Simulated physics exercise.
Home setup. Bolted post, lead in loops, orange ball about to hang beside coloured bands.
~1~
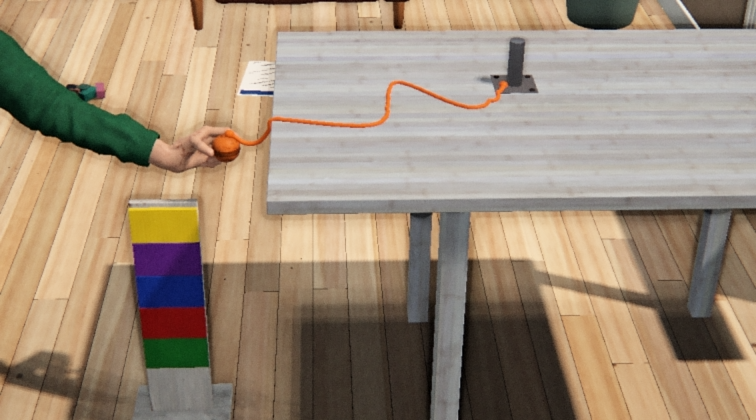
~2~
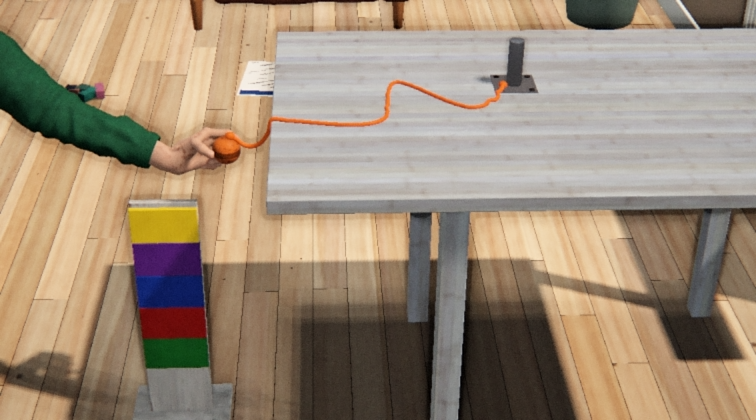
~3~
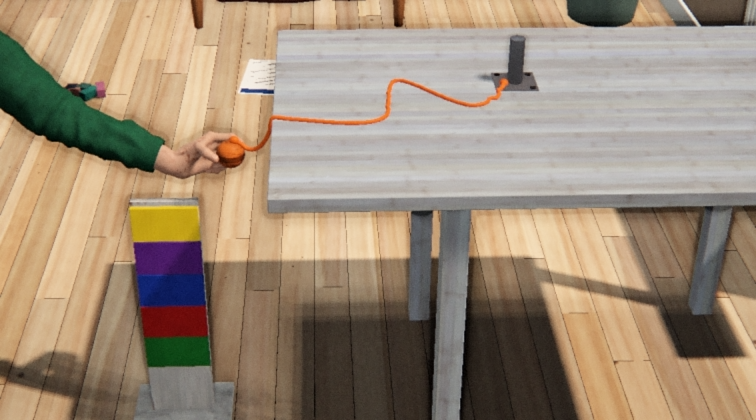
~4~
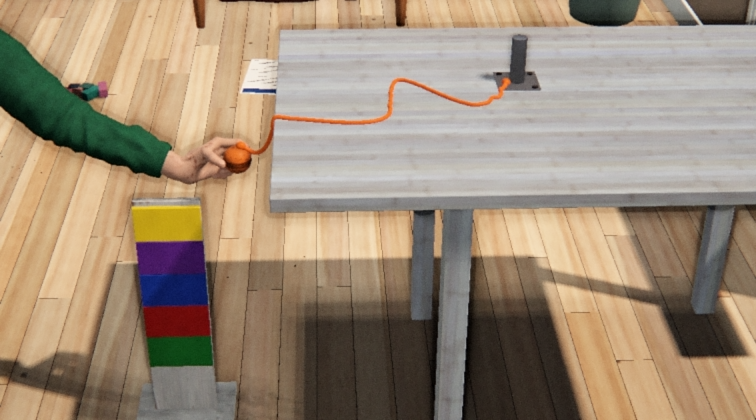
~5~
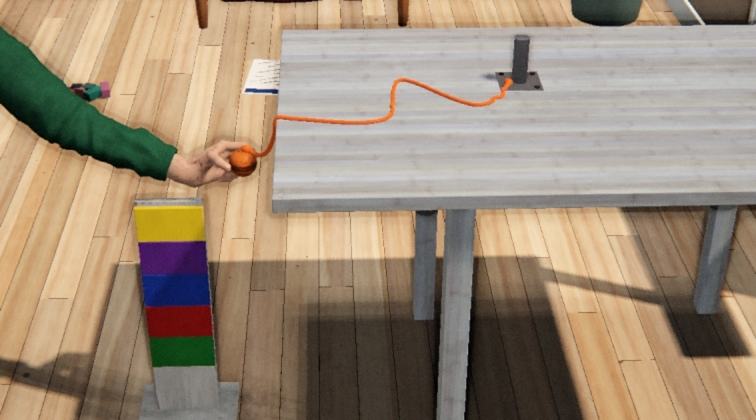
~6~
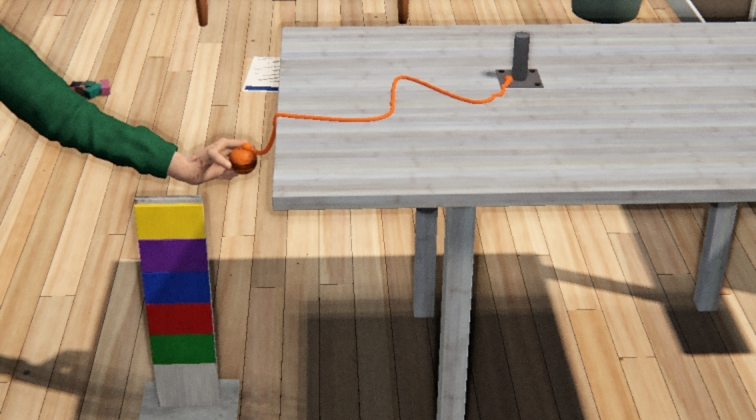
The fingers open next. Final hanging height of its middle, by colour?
Blue band.
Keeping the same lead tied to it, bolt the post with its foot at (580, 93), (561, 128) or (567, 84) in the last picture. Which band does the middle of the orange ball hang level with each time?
Going case by case, it's purple, blue and finally purple.
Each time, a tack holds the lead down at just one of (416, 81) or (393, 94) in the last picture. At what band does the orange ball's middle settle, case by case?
Results, in sequence: Purple / yellow.
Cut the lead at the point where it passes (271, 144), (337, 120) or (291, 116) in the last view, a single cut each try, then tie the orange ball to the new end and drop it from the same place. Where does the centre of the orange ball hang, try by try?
Roughly (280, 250), (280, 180), (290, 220).
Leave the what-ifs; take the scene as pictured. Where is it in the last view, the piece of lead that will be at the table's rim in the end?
You'll find it somewhere near (392, 109).
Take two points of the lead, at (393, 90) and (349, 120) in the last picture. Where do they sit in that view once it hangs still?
End points: Roughly (316, 97); roughly (277, 156).
Soon after, ball near (298, 277); level with blue.
Then, ball near (271, 282); level with blue.
At rest, ball near (282, 278); level with blue. The blue one.
